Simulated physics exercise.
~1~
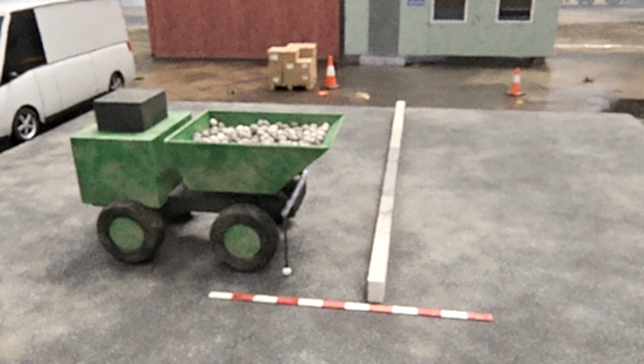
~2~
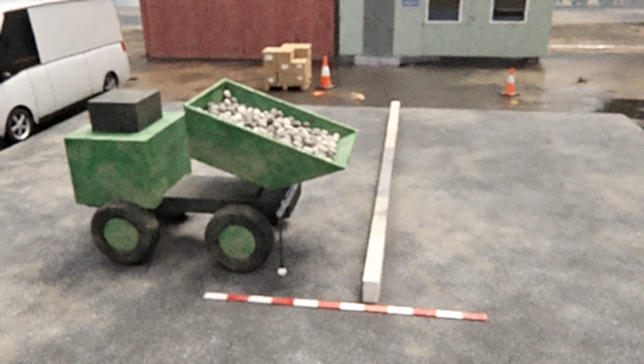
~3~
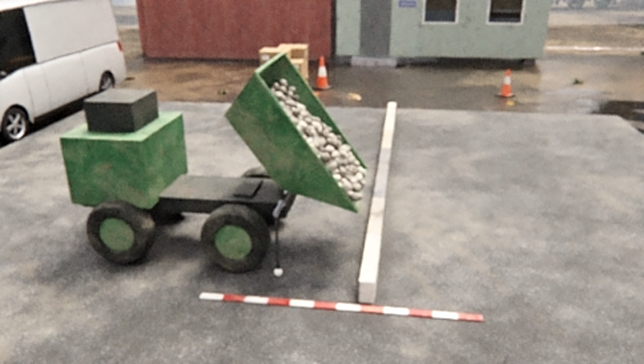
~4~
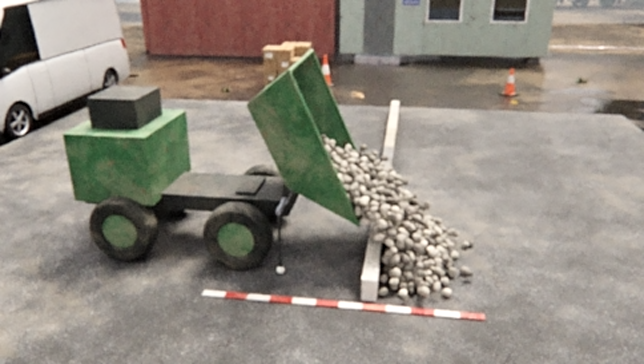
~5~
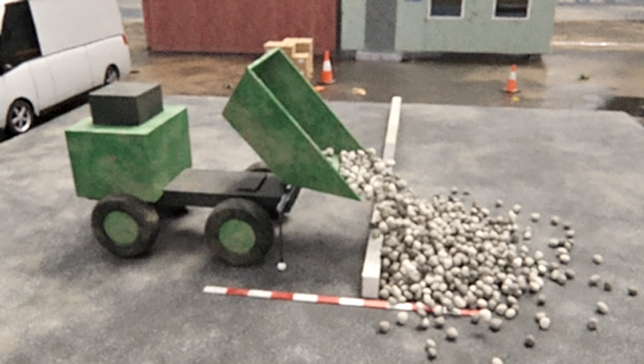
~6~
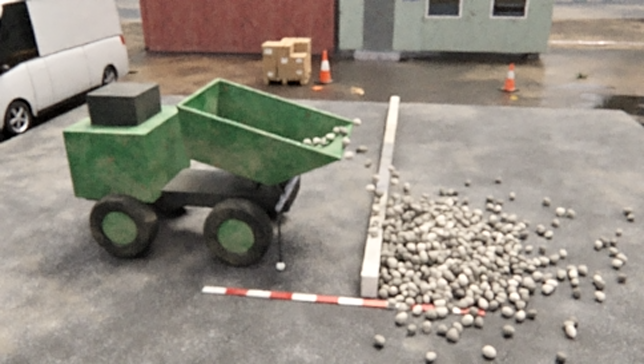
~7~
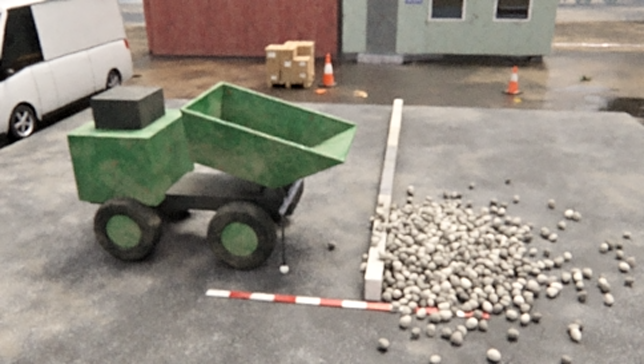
A green dumper tips its stones over the kerb, then lowers its nearly empty skip.
